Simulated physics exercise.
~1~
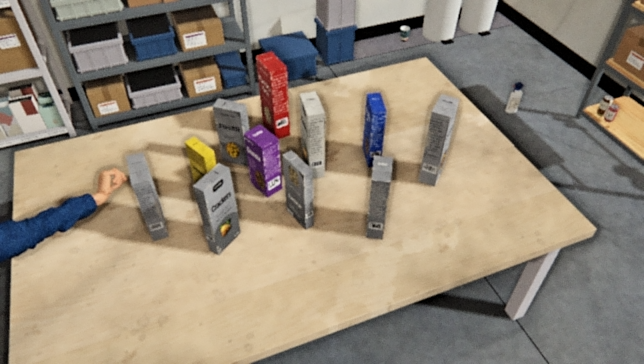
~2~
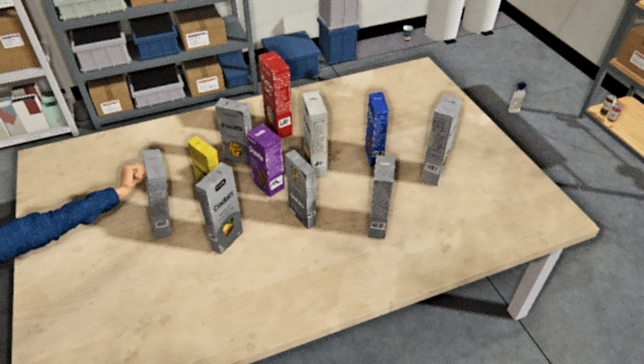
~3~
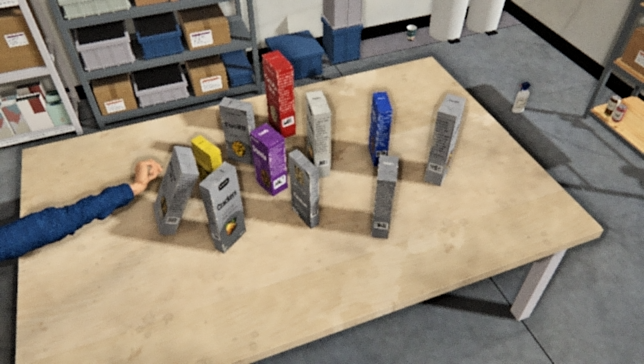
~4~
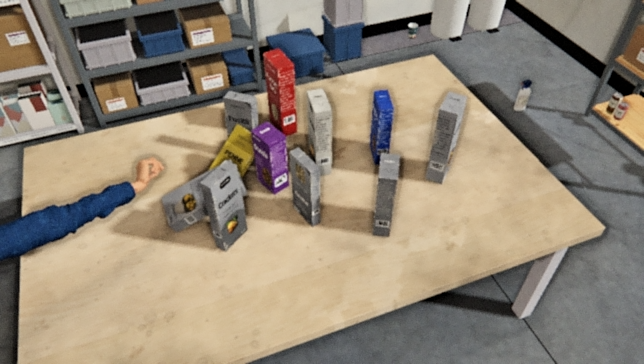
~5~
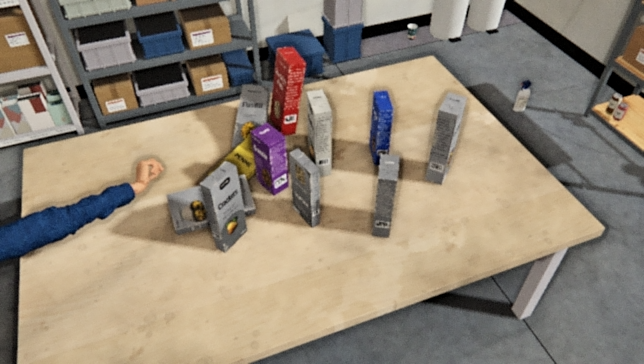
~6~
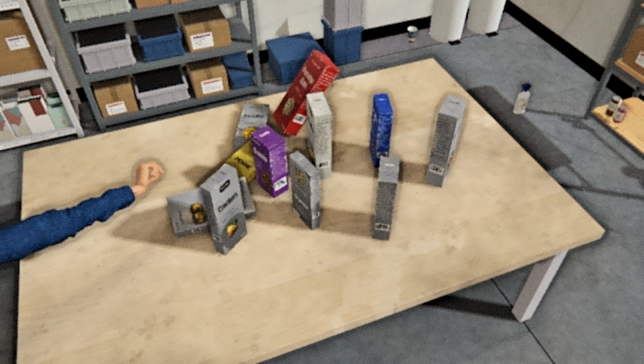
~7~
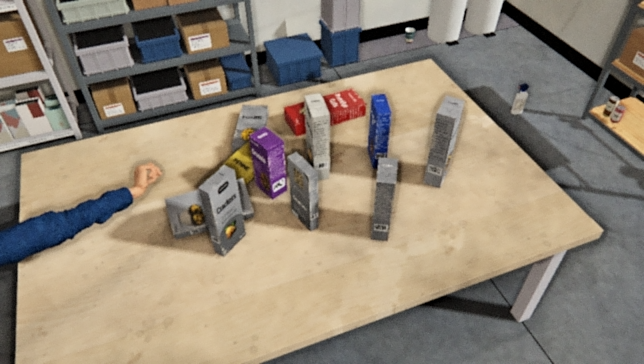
To begin with, a loose group of upright boxes stands on a pale wooden table, most of them grey, with one red, one yellow, one purple and one blue, while a blue-sleeved arm reaches in from the left. The hand pushes the nearest grey box, which leans right and topples. It knocks the yellow box over, and that in turn takes down a grey box behind it. The red box then tips to the right and falls flat behind a pale grey box. Seven boxes, including the purple and blue ones, remain standing as the hand stays still.
